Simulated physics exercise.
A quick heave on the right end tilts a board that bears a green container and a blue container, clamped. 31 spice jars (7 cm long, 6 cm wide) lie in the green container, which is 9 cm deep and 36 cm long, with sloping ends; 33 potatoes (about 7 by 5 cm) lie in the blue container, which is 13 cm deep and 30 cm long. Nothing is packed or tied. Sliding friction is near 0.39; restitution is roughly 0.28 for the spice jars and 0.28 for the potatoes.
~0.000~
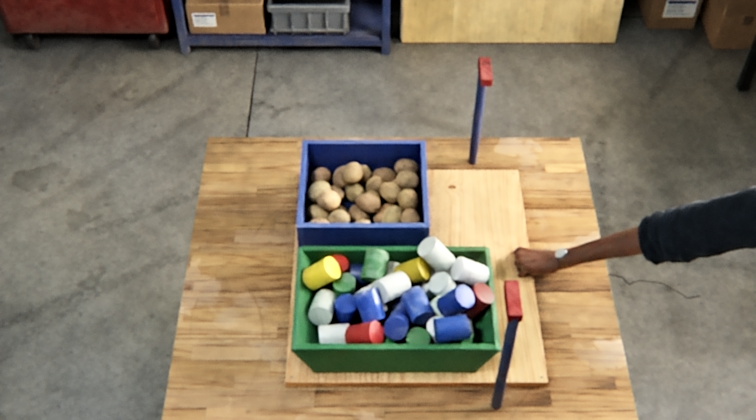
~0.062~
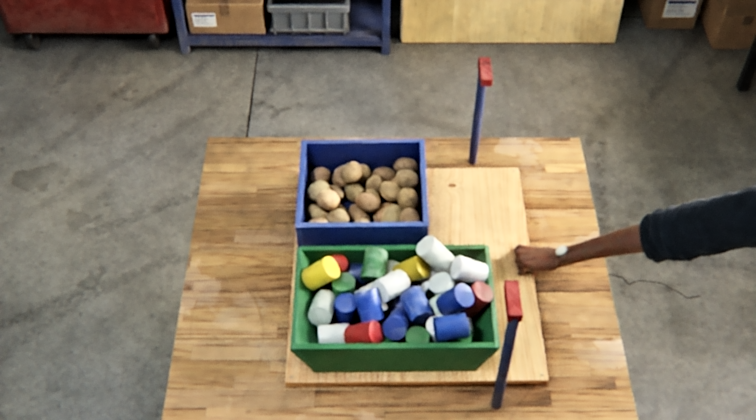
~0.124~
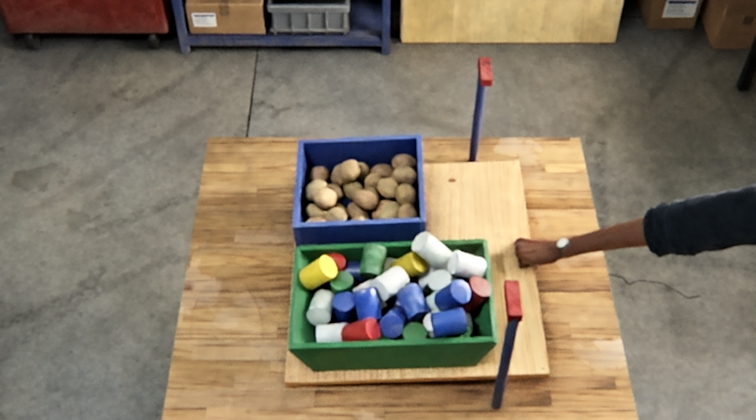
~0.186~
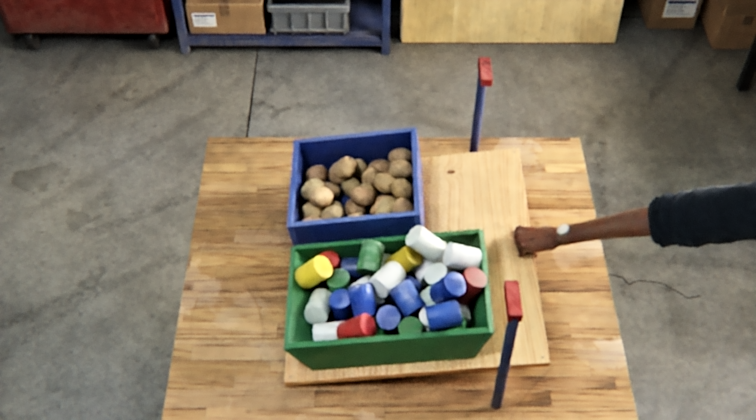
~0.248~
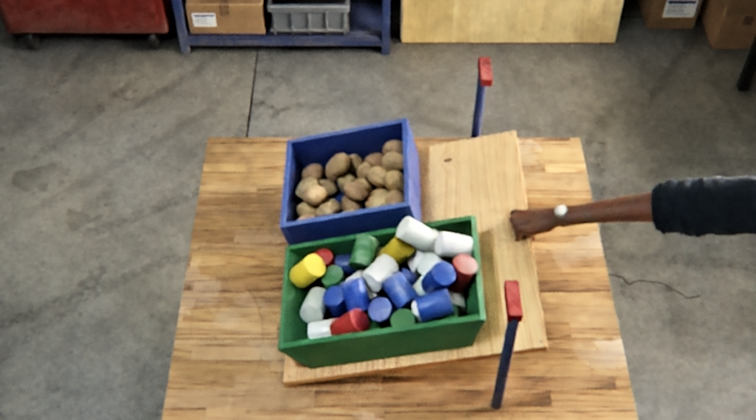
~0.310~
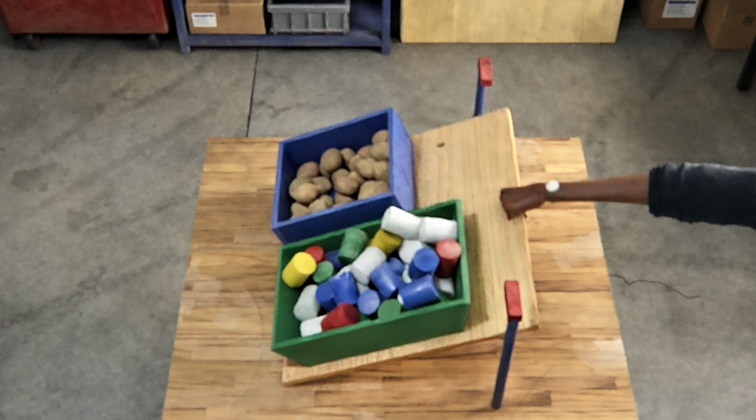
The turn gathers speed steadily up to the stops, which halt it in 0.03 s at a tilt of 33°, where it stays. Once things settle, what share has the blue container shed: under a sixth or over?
Out of the blue container go fewer than one in six of the potatoes.
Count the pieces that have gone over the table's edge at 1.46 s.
About 5.
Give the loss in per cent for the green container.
Lost: Green container 35 per cent.
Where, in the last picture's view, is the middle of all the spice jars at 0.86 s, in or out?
Around (298, 271).
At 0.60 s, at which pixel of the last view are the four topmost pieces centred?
Around (323, 252).
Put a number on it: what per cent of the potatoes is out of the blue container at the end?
About 5 per cent.
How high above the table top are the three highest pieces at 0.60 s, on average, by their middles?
Some 30 cm up.
After 0.36 s, it hits the stops.
After 0.46 s, tilt 33°; 0 of 31 out of the green container and 0 of 33 out of the blue container.
After 0.60 s, tilt 33°; 0 of 31 out of the green container and 0 of 33 out of the blue container.
After 0.86 s, tilt 33°; 5 of 31 out of the green container and 0 of 33 out of the blue container.
Outcome (at 1.46 s), 11 of 31 out of the green container and 1 of 33 out of the blue container. Asked share, 1 of 33, 3 per cent.
